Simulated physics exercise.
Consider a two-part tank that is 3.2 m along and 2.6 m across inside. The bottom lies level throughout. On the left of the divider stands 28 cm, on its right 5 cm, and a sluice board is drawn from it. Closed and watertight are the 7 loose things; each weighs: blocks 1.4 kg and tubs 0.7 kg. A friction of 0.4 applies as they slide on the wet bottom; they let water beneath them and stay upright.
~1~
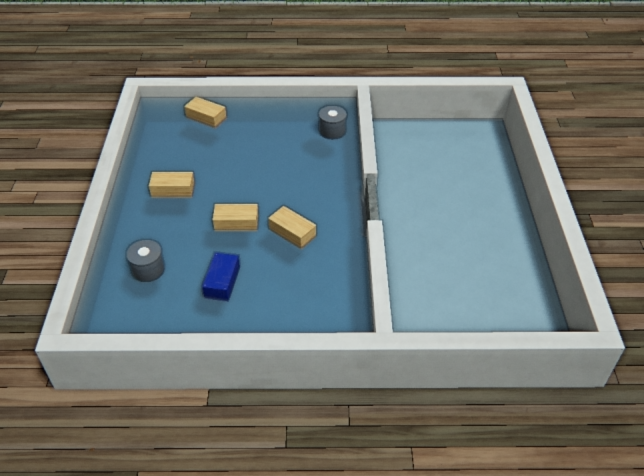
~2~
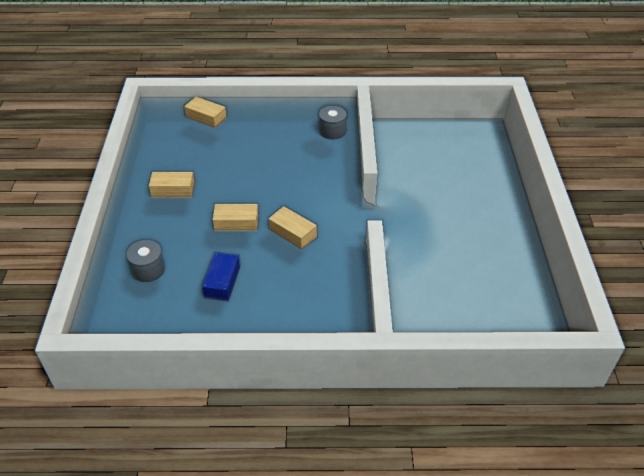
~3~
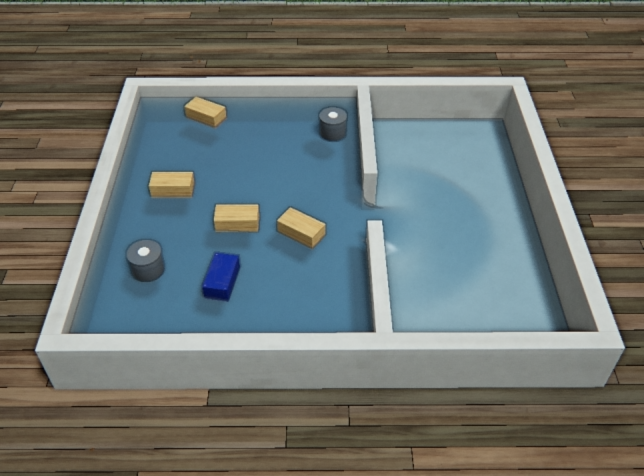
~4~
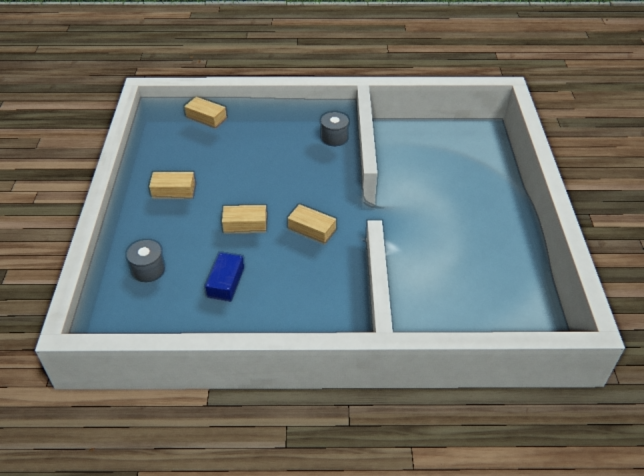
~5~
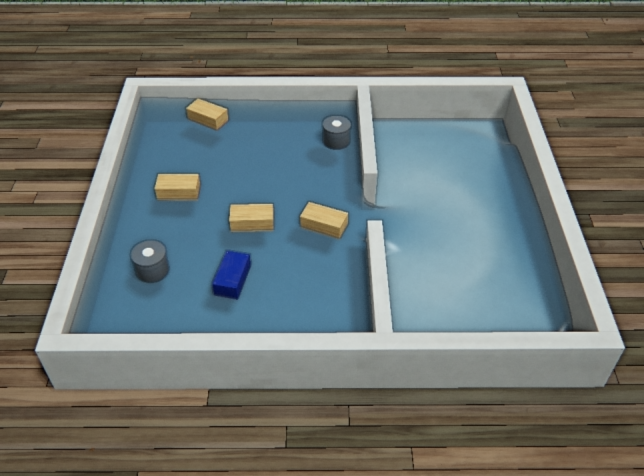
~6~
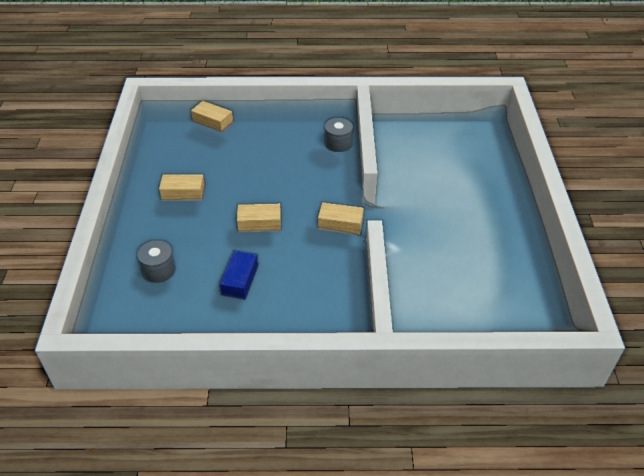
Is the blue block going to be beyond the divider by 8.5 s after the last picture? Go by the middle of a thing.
As for the blue block, it stays on this side.
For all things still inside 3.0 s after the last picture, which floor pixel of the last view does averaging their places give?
Roughly at (287, 236).
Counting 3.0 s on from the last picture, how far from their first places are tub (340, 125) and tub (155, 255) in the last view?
Respectively 50 and 20 centimetres.
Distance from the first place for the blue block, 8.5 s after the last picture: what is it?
I'd estimate some 40 centimetres.
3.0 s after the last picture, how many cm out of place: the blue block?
Some 40 cm from the start.
Then, 0.6 s after the last picture the blue block is near (251, 270), 0.2 m from its start, afloat; 1 of 7 are over the mark; 7 afloat.
Then, 3.0 s after the last picture the blue block is near (280, 261), 0.4 m from its start, afloat; 1 of 7 are over the mark; 7 afloat.
Then, 5.5 s after the last picture the blue block is near (293, 254), 0.5 m from its start, afloat; 2 of 7 are over the mark; 7 afloat.
Then, 8.5 s after the last picture the blue block is near (284, 259), 0.4 m from its start, afloat; 2 of 7 are over the mark; 7 afloat.
